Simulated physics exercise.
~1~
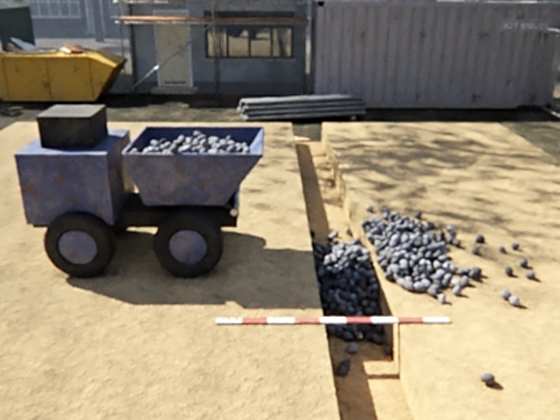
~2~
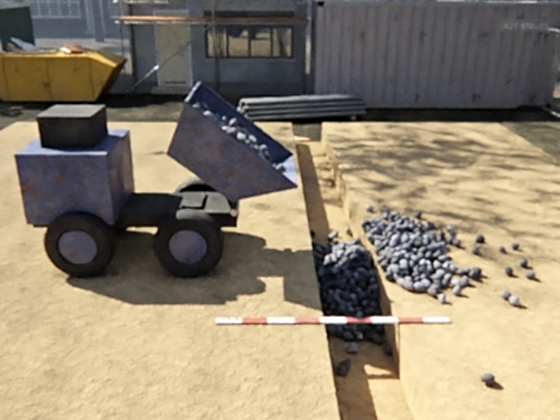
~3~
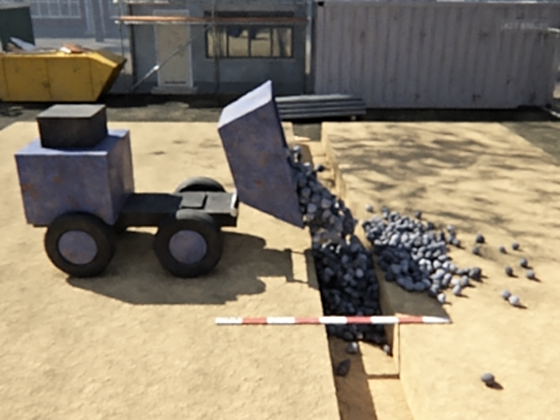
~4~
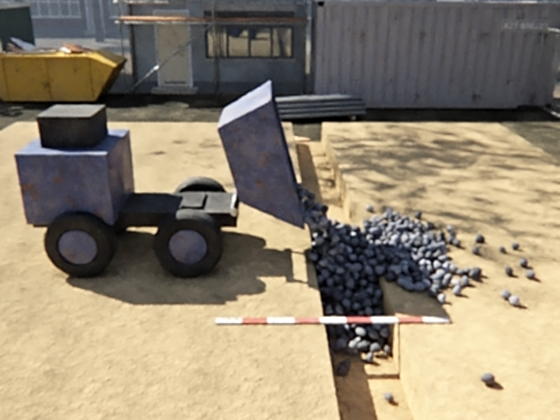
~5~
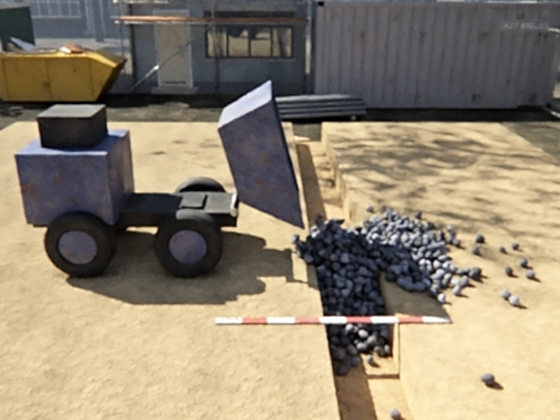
A dusty blue-purple dump truck with black wheels stands at the left of a sandy yard, its raised body full of grey stones, seen from slightly above. Before it runs a narrow trench partly filled with dark stones, with more heaped beyond it and a red-and-white staff laid across; a yellow skip and grey container stand behind. The body tips steeply towards the trench, holding its load at first, then the stones pour out over its lower edge. They pile up in the trench until it brims beside the older heap, and the emptied body stays tilted.
